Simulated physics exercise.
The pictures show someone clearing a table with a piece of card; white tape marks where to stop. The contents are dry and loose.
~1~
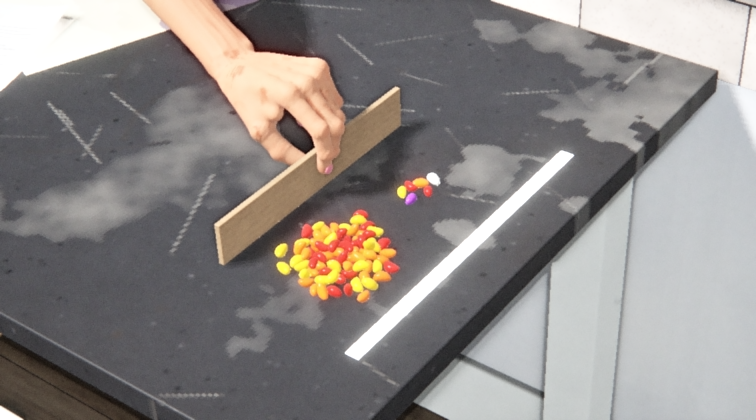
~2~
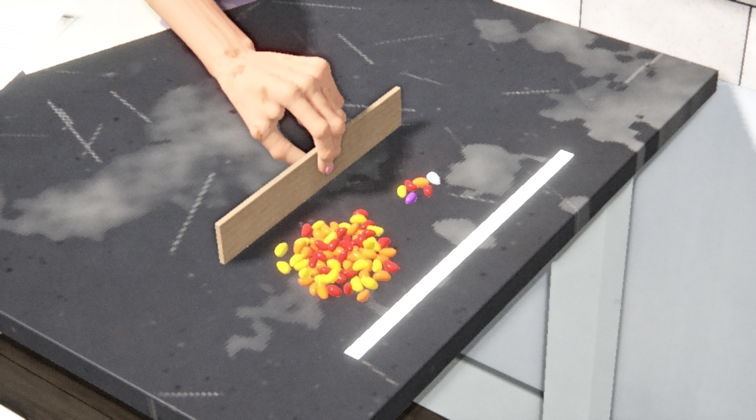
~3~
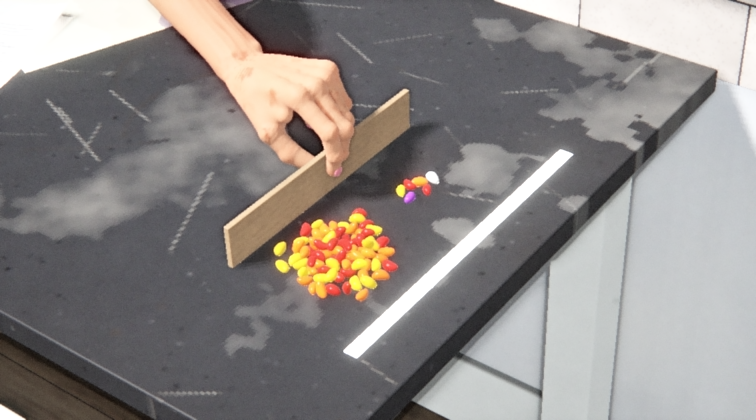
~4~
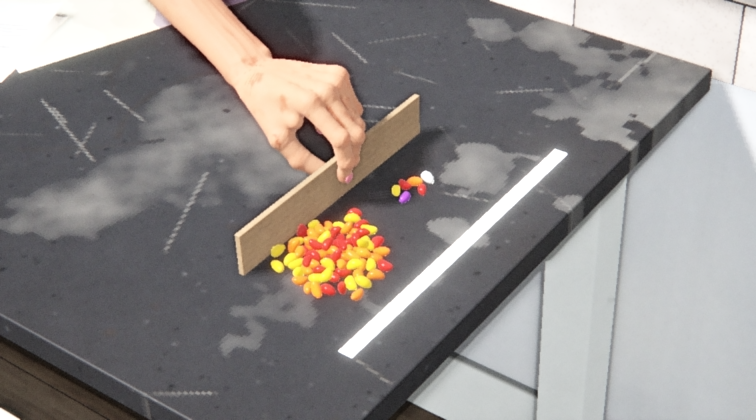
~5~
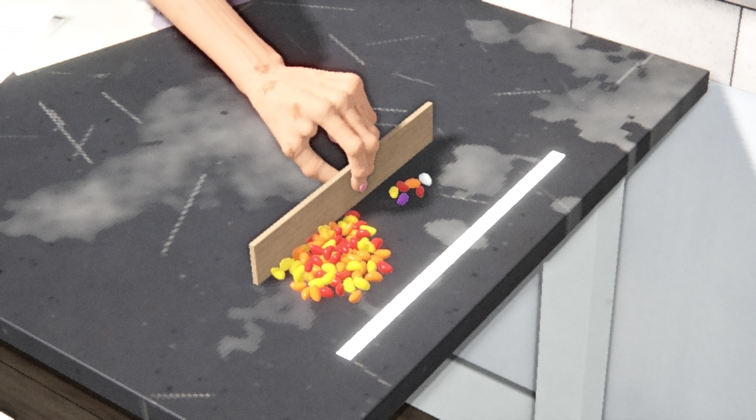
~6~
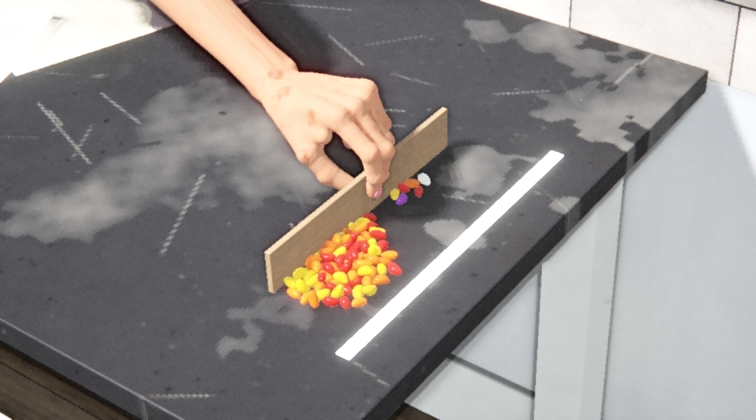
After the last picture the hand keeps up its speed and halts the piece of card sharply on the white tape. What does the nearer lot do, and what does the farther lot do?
In the end the nearer lot loses pieces over the edge, and the farther lot stays on top.
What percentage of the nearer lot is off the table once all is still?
Near 10 %.
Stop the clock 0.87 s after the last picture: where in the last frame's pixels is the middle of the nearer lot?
At about (436, 305).
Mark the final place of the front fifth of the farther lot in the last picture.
At about (507, 220).
Then, 0.43 s later than the last frame, piece of card still moving, near (414, 196); nearer lot all on the table, its front near (441, 283); farther lot all on the table, its front near (462, 204).
Then, 0.87 s later than the last frame, piece of card stopped at the white tape; nearer lot about a tenth over the edge; farther lot all on the table, its front near (513, 223).
When it is over, piece of card stopped at the white tape; nearer lot about a tenth over the edge; farther lot all on the table, its front near (515, 224).
